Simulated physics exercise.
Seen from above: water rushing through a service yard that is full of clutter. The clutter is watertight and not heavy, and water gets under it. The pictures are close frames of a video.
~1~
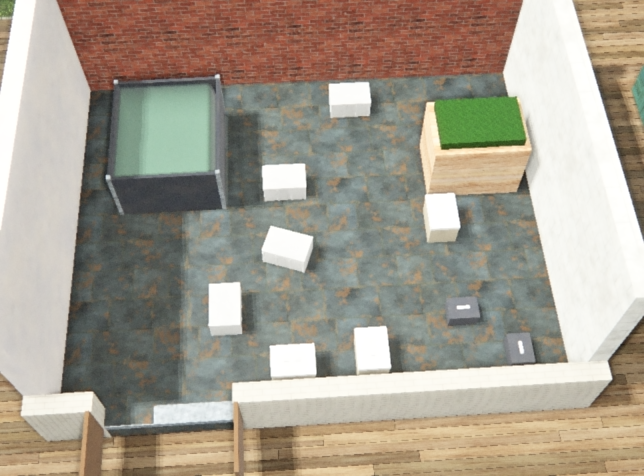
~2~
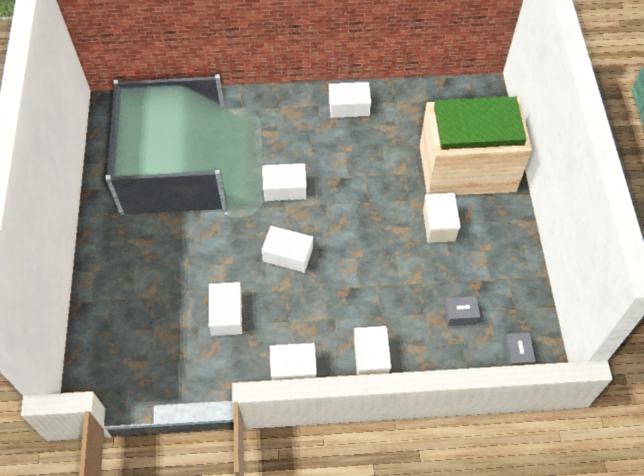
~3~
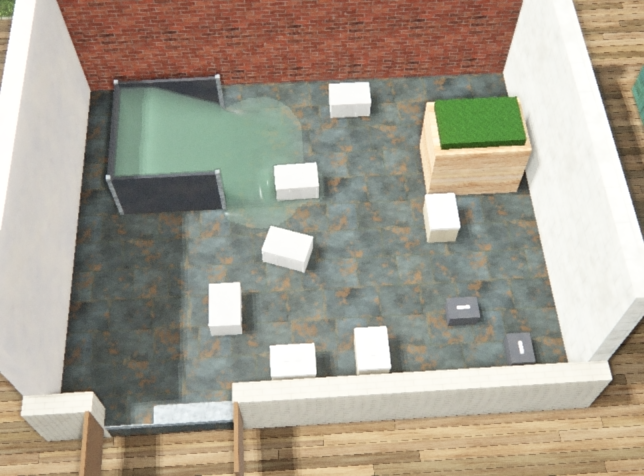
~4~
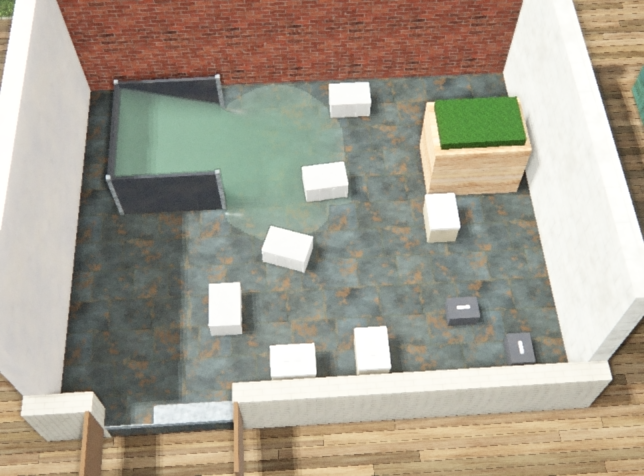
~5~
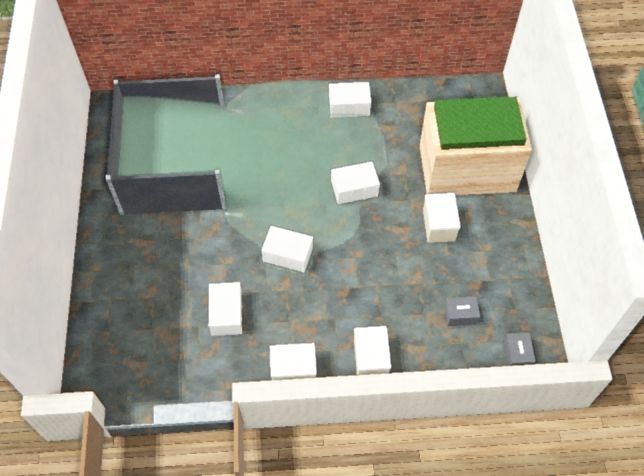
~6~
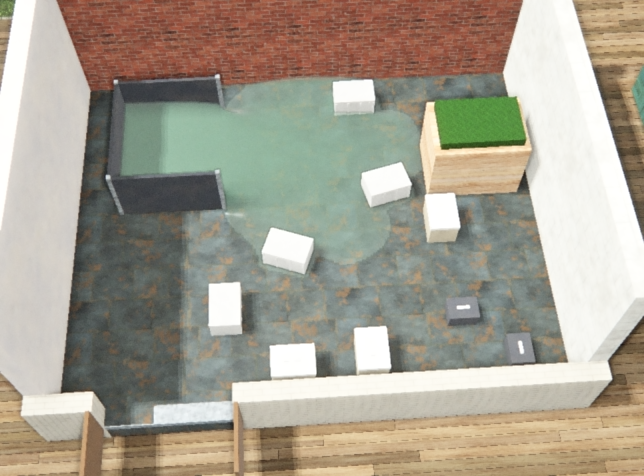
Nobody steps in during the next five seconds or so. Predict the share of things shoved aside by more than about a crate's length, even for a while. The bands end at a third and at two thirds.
That comes to at least two thirds.
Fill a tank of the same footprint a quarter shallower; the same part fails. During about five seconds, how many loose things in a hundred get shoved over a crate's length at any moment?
I make it 60 per cent.
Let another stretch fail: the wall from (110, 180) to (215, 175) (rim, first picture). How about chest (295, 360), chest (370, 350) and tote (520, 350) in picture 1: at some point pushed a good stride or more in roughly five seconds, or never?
In turn: Swept aside, pushed that far, pushed that far.
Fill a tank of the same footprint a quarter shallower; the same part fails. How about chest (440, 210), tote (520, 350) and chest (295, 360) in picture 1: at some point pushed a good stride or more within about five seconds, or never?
In that order: Shifted that much, shifted that much, short of that.
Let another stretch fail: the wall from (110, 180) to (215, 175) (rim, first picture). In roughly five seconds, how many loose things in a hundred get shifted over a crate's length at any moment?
About 60 per cent.
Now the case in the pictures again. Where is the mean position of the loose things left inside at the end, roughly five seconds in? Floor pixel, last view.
Around (344, 286).
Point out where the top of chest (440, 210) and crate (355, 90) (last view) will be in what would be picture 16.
Around (531, 214) and (493, 59).
A moment on, 2 of 10 are well off their spots; 2 afloat.
Next, 5 of 10 are well off their spots; 4 afloat.
Later, 6 of 10 are well off their spots; 6 afloat.
In the end, 7 of 10 are well off their spots, and 8 have been at some point; 7 afloat.
